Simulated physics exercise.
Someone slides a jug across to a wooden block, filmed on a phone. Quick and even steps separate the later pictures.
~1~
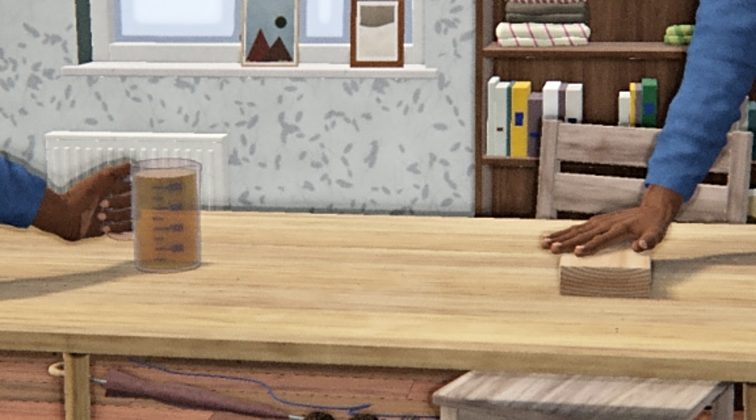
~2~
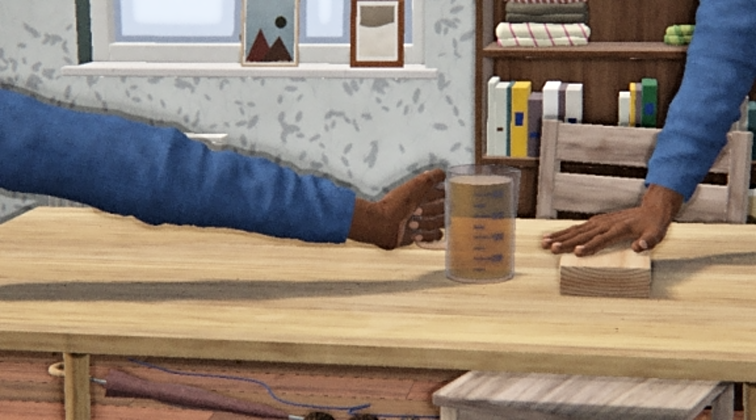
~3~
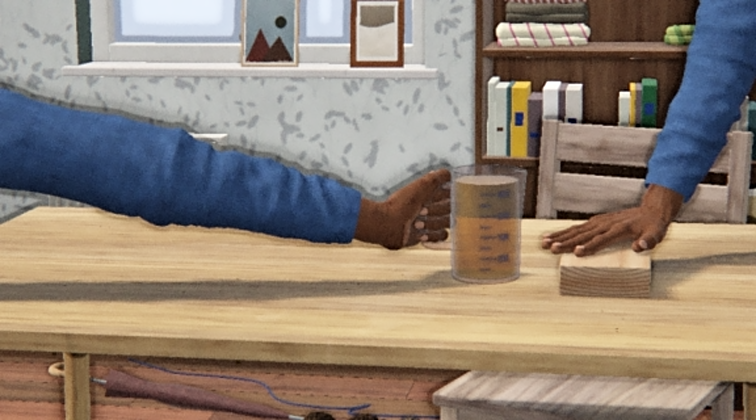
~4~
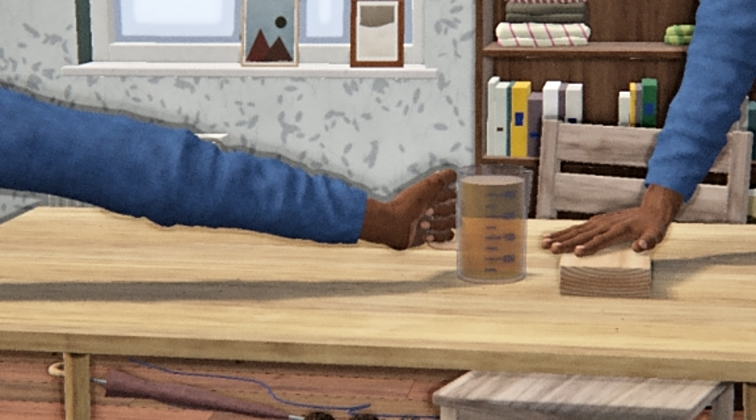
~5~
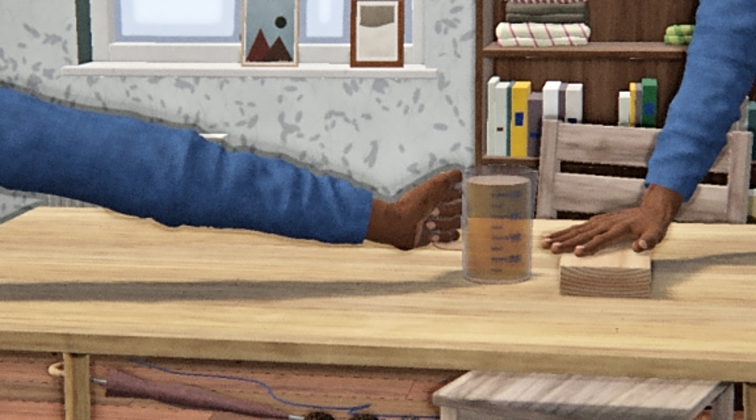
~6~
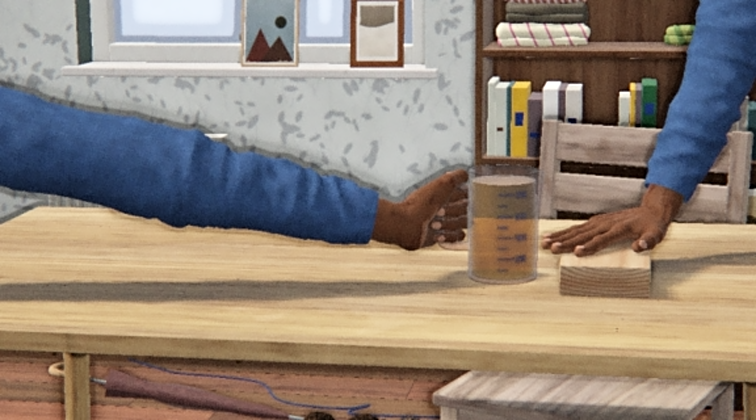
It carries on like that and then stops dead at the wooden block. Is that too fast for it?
It fails to run over.
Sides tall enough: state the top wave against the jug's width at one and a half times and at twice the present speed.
15 and 20 per cent.
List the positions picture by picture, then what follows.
At rest; jug (166, 212) nearly full; wooden block (606, 266), in the first frame.
Under way; jug nearly full, surface at (481, 180), in the second frame.
Moved on by about 5 px; jug (486, 221) nearly full, in the third frame.
Moved on by about 5 px; jug nearly full, surface at (492, 180), in the fourth frame.
Moved on by about 5 px; jug (497, 221) nearly full, in the fifth frame.
Moved on by about 5 px; jug nearly full, surface at (503, 180); wooden block (606, 266), in the sixth frame.
Soon after, the jug meets the wooden block.
Later, the apple juice surges up the wall; the wave climbs under half way to the rim.
In the end, the jug stands at the wooden block; nothing has left it.
